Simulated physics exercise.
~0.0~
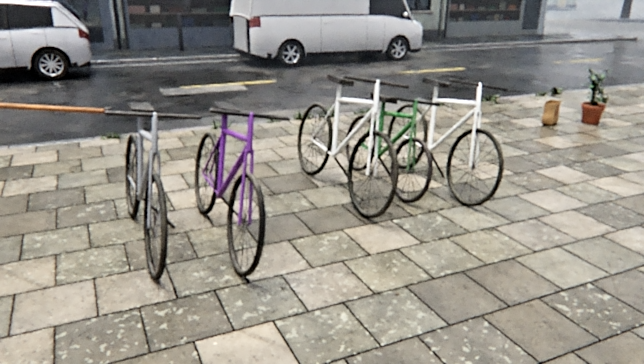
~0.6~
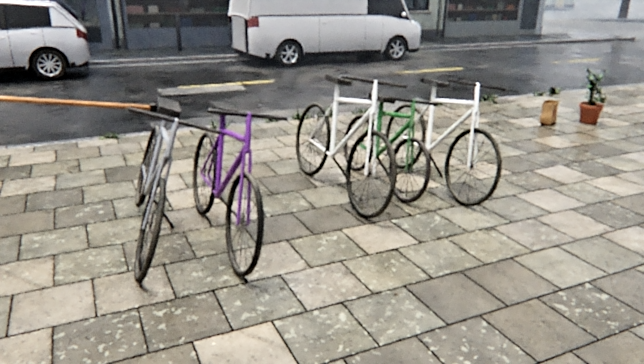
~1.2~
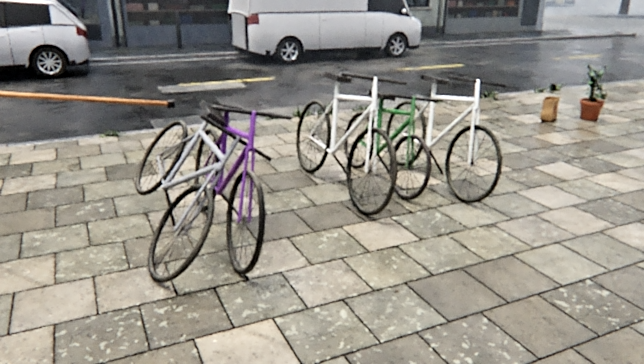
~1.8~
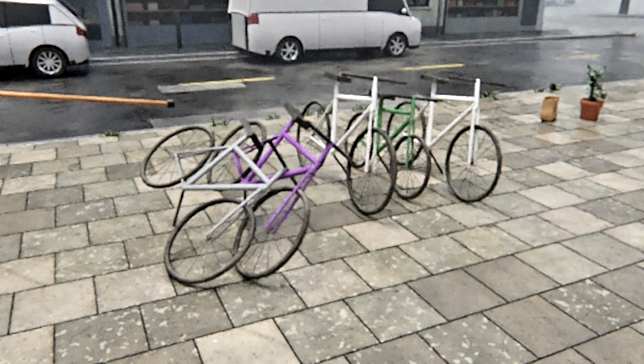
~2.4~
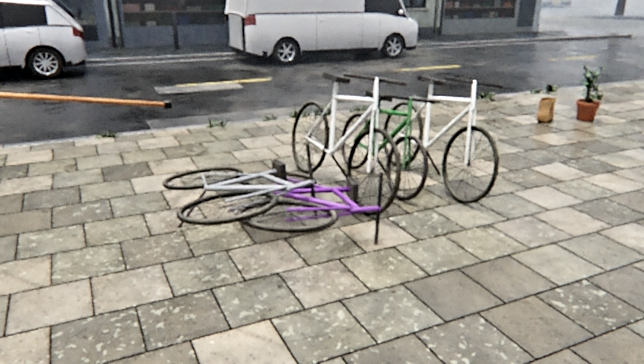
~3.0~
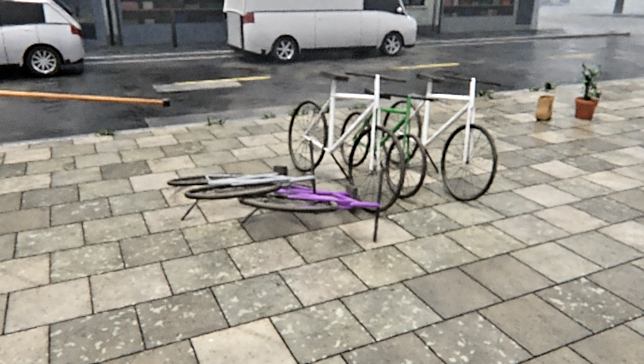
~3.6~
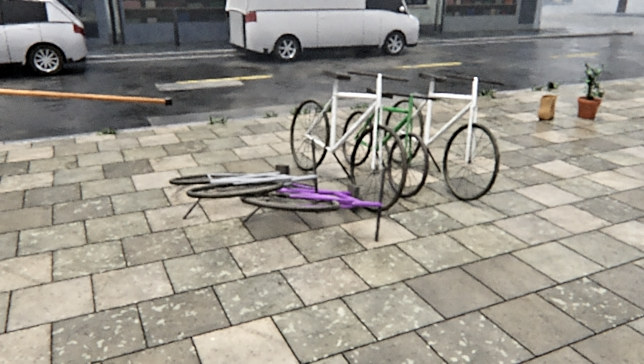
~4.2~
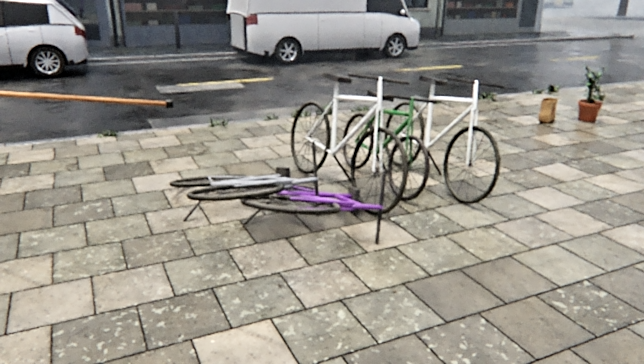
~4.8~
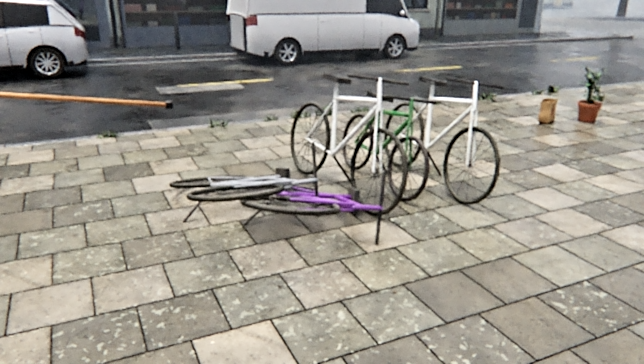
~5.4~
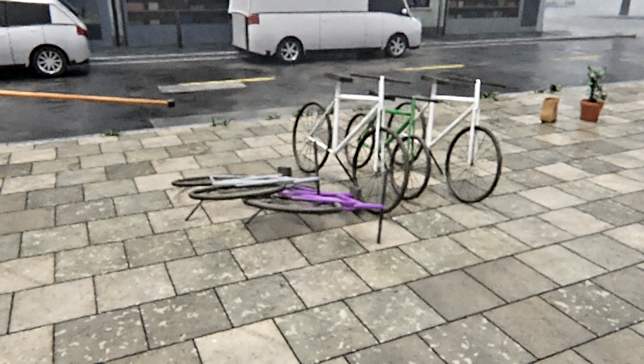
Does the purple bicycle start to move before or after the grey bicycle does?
The purple bicycle starts to move after the grey one. The grey bicycle is already leaning over toward it while the purple one still stands in place.
On a paved sidewalk beside a wet street, seen from slightly above by a gently swaying camera, five bicycles stand in a row, with white vehicles behind and potted plants at the right. A grey bicycle is at the left end, then a purple one, with a green one between two white ones. An orange pole reaching in from the left pushes right against the grey bicycle, then stops. The grey bicycle tips to the right into the purple one, and both topple. They end lying on the paving, while the green and white bicycles remain standing.
